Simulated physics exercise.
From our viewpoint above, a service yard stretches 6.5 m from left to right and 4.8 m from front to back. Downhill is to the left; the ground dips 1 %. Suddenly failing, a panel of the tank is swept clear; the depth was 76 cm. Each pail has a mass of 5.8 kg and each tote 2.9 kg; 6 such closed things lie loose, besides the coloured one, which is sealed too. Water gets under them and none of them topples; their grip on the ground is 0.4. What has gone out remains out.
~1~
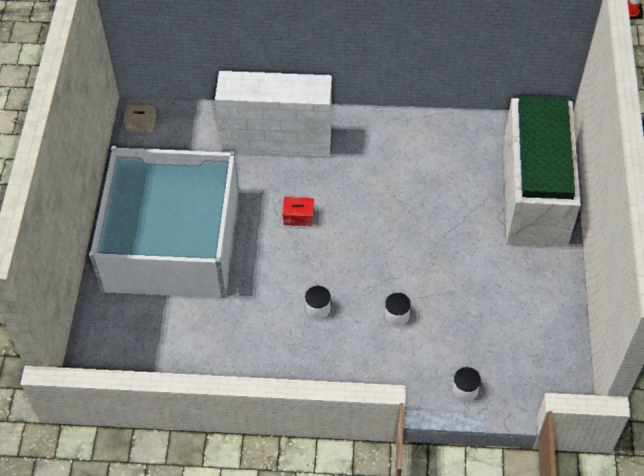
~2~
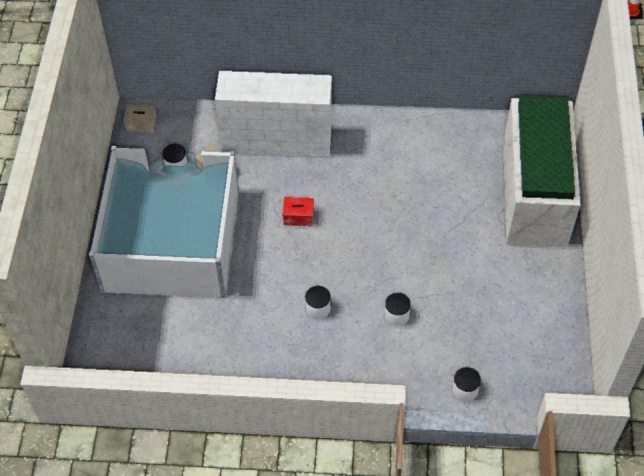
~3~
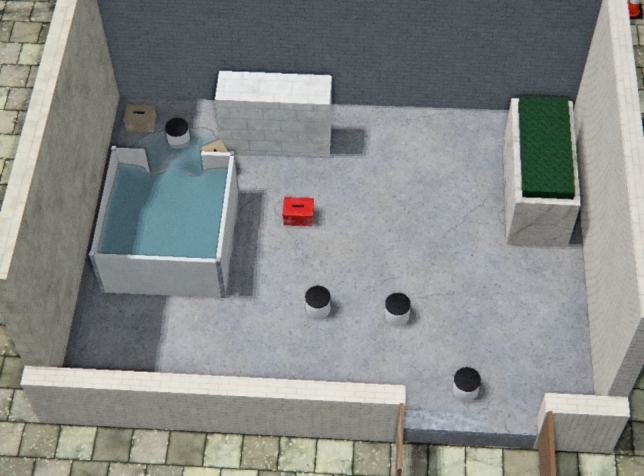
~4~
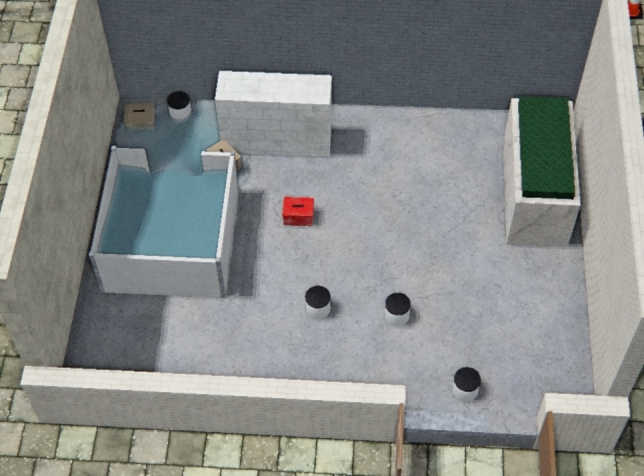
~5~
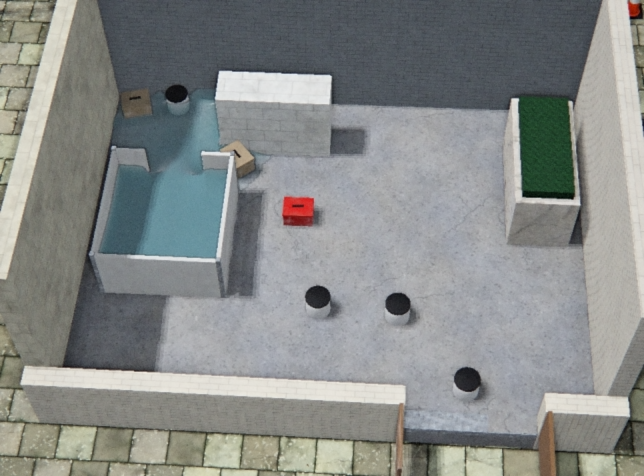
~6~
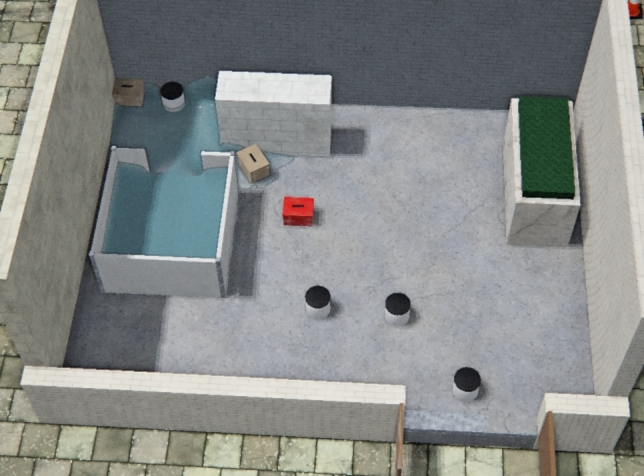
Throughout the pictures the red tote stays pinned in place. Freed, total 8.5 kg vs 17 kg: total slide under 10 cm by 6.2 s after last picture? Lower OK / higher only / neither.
Lower OK.
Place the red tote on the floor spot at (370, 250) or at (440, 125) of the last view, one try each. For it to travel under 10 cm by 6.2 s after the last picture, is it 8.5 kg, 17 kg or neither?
One by one: Lighter mass suffices; no mass suffices.
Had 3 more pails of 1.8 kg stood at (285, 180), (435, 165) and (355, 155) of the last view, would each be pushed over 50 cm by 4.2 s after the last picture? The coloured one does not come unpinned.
Beyond it, beyond it, beyond it.
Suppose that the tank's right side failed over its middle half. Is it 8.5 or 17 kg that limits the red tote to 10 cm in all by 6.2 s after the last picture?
Result: Neither option succeeds.
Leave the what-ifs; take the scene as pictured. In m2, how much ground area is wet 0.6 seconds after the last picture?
I'd estimate close to 7.5 m2.
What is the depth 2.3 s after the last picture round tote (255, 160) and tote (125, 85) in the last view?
Depth approx. 1 cm / 18 cm.
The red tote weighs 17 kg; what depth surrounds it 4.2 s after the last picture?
Something like 3 centimetres.
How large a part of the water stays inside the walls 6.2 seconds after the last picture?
Somewhere near 98 percent, give or take.
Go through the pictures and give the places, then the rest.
The first frame shows the red tote at (298, 206) rests on the ground; water covers 2.3 m2; 0 of 7 have shifted.
The second frame shows the red tote at (298, 206) rests on the ground; water covers 2.7 m2; 2 of 7 have shifted.
The third frame shows the red tote at (298, 206) rests on the ground; water covers 3.5 m2; 2 of 7 have shifted.
The fourth frame shows the red tote at (298, 206), on the bottom; 4.4 m2 under water; 2 of 7 have shifted.
The fifth frame shows the red tote at (298, 206), on the bottom; 4.9 m2 under water; 3 of 7 have shifted.
The sixth frame shows the red tote at (298, 206) rests on the ground; 5.2 m2 under water; 3 of 7 have shifted.
Then, 0.6 s after the last picture the red tote would be 1 cm from its start with 8.5 kg and 0 cm from its start with 17 kg; 1 cm of water round it then.
Then, 2.3 s after the last picture the red tote would be 2 cm from its start with 8.5 kg and 0 cm from its start with 17 kg; 2 cm of water round it then.
Then, 4.2 s after the last picture the red tote would be 2 cm from its start with 8.5 kg and 0 cm from its start with 17 kg; 3 cm of water round it then.
Then, 6.2 s after the last picture the red tote would be 2 cm from its start with 8.5 kg and 0 cm from its start with 17 kg; 3 cm of water round it then.
